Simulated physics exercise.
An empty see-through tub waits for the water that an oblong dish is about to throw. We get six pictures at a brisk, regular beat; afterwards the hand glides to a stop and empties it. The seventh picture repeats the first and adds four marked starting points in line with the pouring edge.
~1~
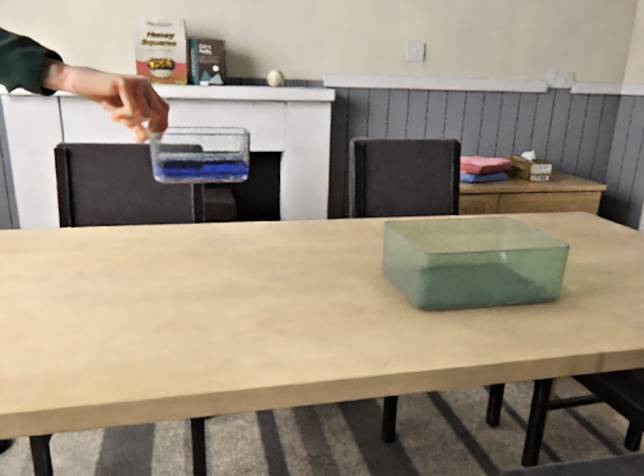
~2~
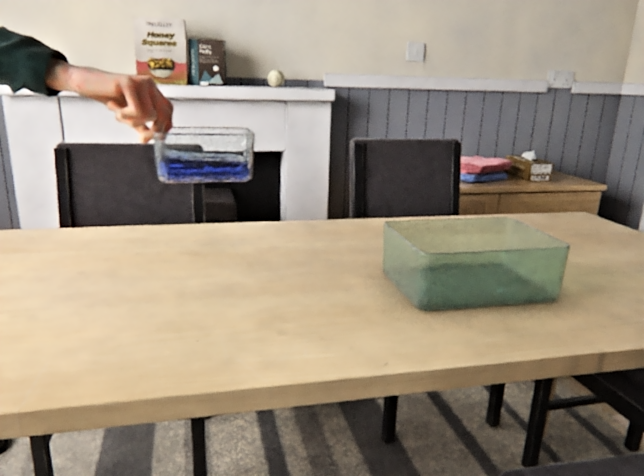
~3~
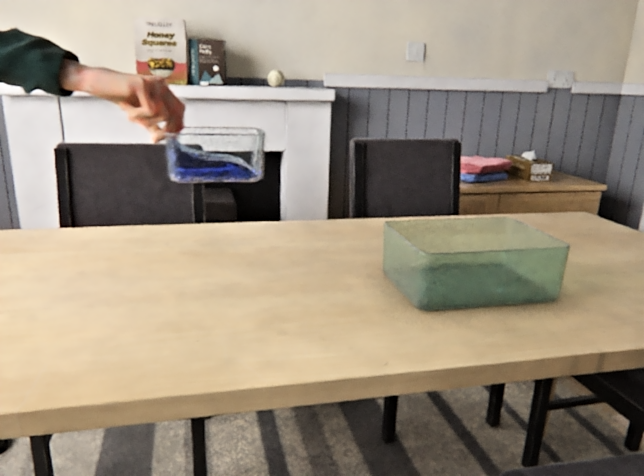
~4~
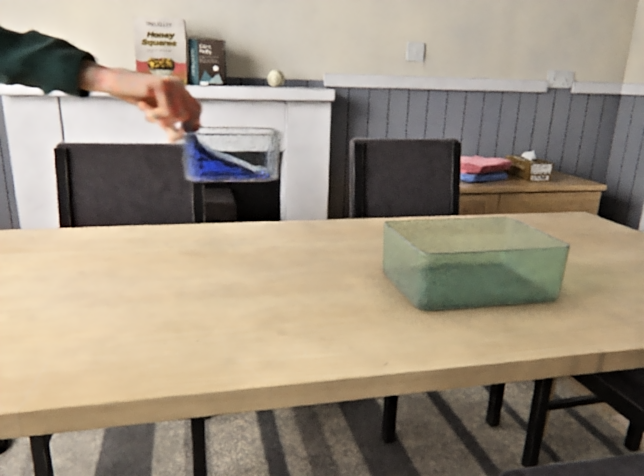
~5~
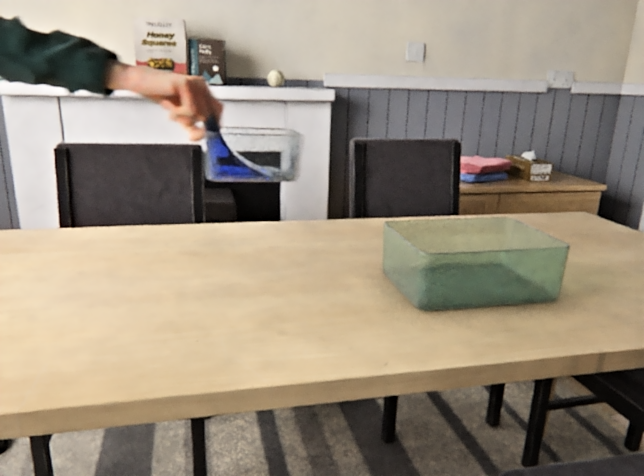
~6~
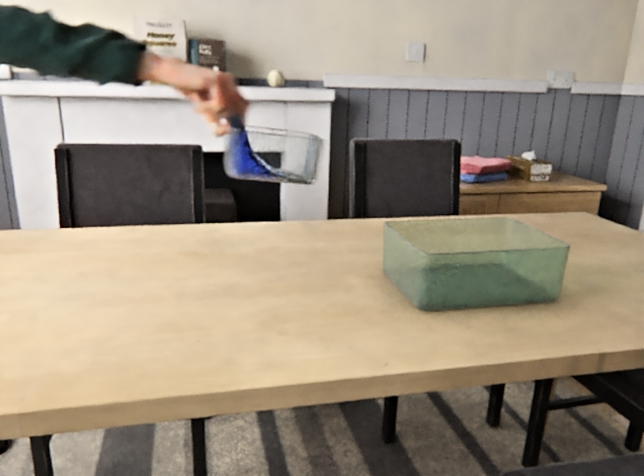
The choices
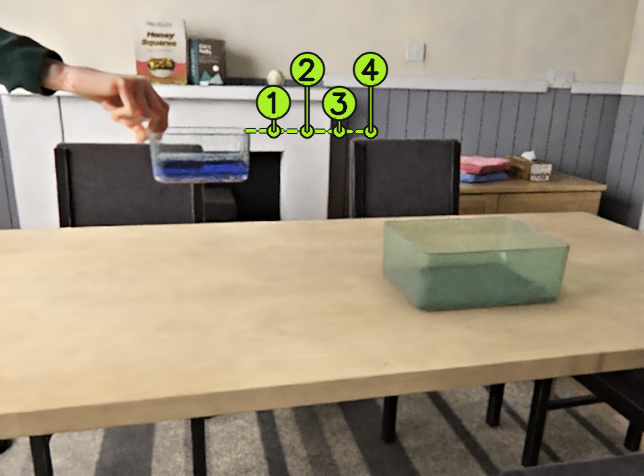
Dining room with a fireplace, a hand carrying a clear oblong dish rightward above a wooden table, blue liquid surging up its left side.
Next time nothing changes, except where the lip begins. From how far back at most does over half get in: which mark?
Place 1 just does it.
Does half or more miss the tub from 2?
No.
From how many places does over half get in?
All of the four.
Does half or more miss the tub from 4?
No, that is safe.
On the marked copy, 1 at (273, 130); 2 at (307, 131); 3 at (339, 131); 4 at (370, 131).
Choosing 1, about 63 % lands in the tub, 32 % falls short and 5 % goes beside or beyond.
Choosing 2, about 75 % lands in the tub, 15 % falls short and 10 % goes beside or beyond.
Choosing 3, about 79 % lands in the tub, 8 % falls short and 13 % goes beside or beyond.
Choosing 4, about 79 % lands in the tub, 6 % falls short and 15 % goes beside or beyond.
